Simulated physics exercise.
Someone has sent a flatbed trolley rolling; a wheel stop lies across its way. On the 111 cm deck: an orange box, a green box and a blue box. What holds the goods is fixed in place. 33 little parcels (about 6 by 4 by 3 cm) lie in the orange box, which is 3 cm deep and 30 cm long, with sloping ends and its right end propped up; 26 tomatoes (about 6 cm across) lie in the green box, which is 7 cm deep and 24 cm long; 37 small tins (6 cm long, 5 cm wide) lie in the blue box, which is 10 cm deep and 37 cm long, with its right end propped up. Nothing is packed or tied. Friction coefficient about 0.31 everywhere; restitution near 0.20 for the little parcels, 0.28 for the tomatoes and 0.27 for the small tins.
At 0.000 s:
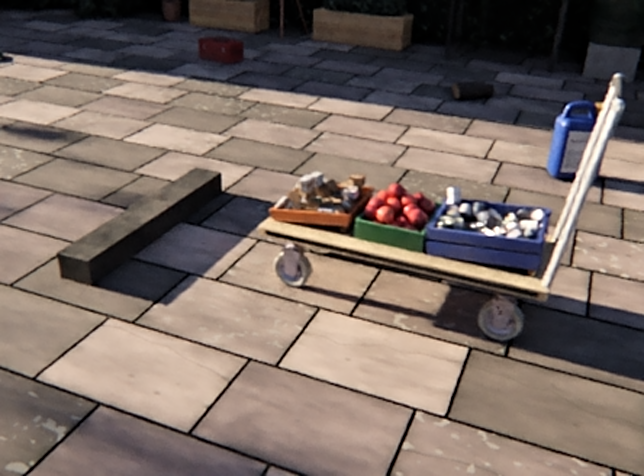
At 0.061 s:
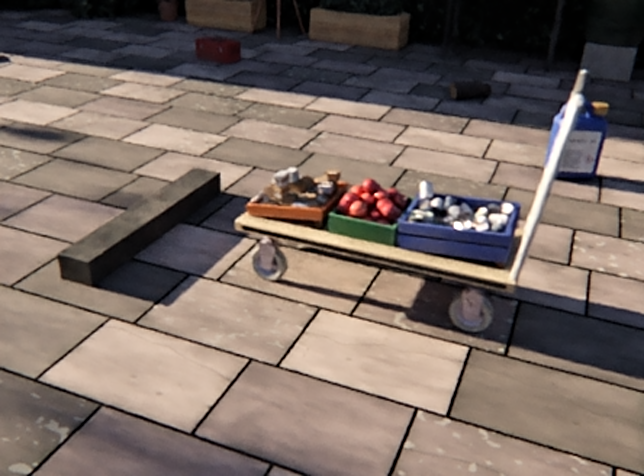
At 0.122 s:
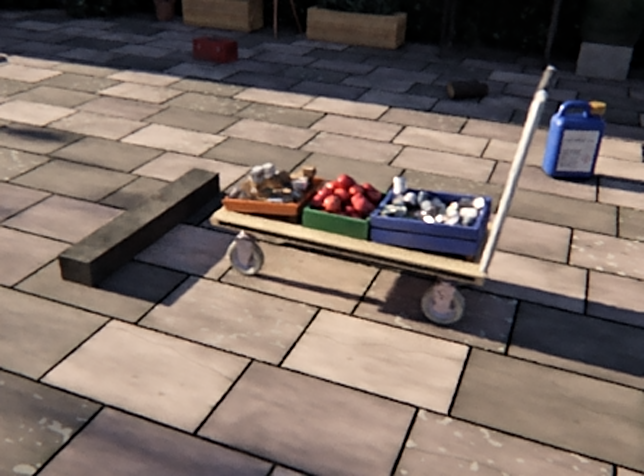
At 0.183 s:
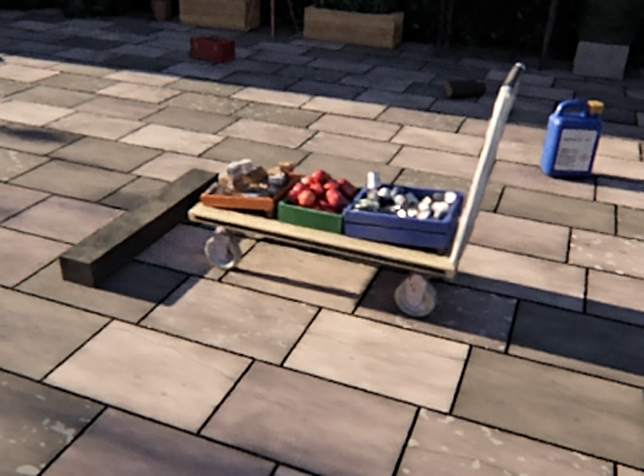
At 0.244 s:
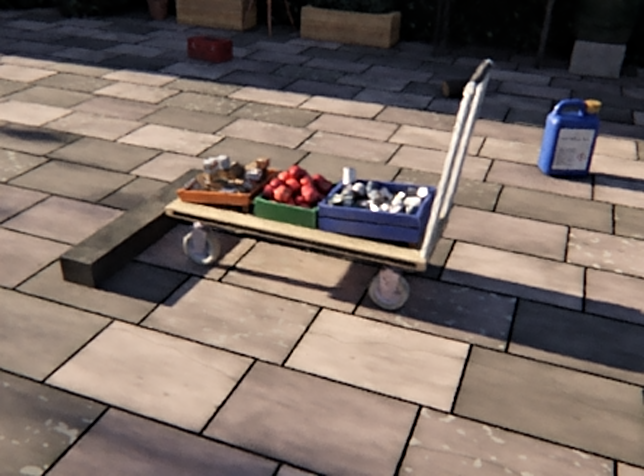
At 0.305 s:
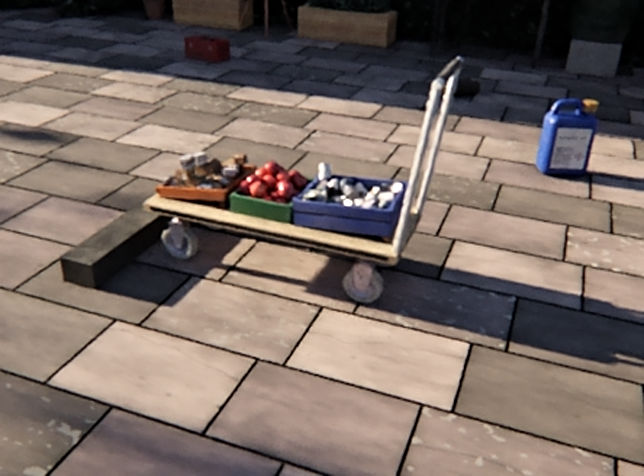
On a sunlit stone patio, a flatbed trolley carrying orange, green and blue boxes of small items rolls left beside a dark beam.
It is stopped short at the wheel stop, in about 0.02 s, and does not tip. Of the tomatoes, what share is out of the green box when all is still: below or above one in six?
Out of the green box go over a sixth of the tomatoes.
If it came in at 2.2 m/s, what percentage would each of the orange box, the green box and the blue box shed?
In that case orange box 50, green box 40, blue box 10 per cent.
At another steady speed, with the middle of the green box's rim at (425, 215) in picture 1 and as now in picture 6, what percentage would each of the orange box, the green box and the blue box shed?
Then orange box 50, green box 40, blue box 10 per cent.
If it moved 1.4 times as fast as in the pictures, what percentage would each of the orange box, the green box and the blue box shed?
Then orange box 50, green box 40, blue box 10 per cent.
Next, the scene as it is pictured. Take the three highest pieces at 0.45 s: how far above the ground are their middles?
Some 46 cm up.
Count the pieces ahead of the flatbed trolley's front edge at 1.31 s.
Some 8 pieces.
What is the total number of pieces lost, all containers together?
Some 20 pieces.
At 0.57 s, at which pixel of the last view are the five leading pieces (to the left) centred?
At about (114, 180).
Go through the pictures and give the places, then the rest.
In the first frame (we follow the rim corner now nearest the camera; the camera moves round a little), green box at (421, 233); orange box at (347, 215); 65 cm still to roll; nothing out yet.
The second frame shows green box at (392, 227); orange box at (320, 210); 54 cm still to roll.
The third frame shows green box at (365, 221); orange box at (295, 204); 43 cm still to roll.
The fourth frame shows green box at (339, 216); orange box at (271, 199); 32 cm still to roll.
The fifth frame shows green box at (313, 211); orange box at (246, 195); 21 cm still to roll.
The sixth frame shows green box at (288, 206); orange box at (223, 190); 10 cm still to roll; nothing out yet.
After 0.35 s, impact.
After 0.45 s, 3 of 33 out of the orange box, 1 of 26 out of the green box and 1 of 37 out of the blue box.
After 0.57 s, 7 of 33 out of the orange box, 6 of 26 out of the green box and 1 of 37 out of the blue box.
After 0.80 s, 8 of 33 out of the orange box, 8 of 26 out of the green box and 2 of 37 out of the blue box.
Final count (at 1.31 s), 9 of 33 out of the orange box, 7 of 26 out of the green box and 3 of 37 out of the blue box. Asked share, 7 of 26, 27 per cent.
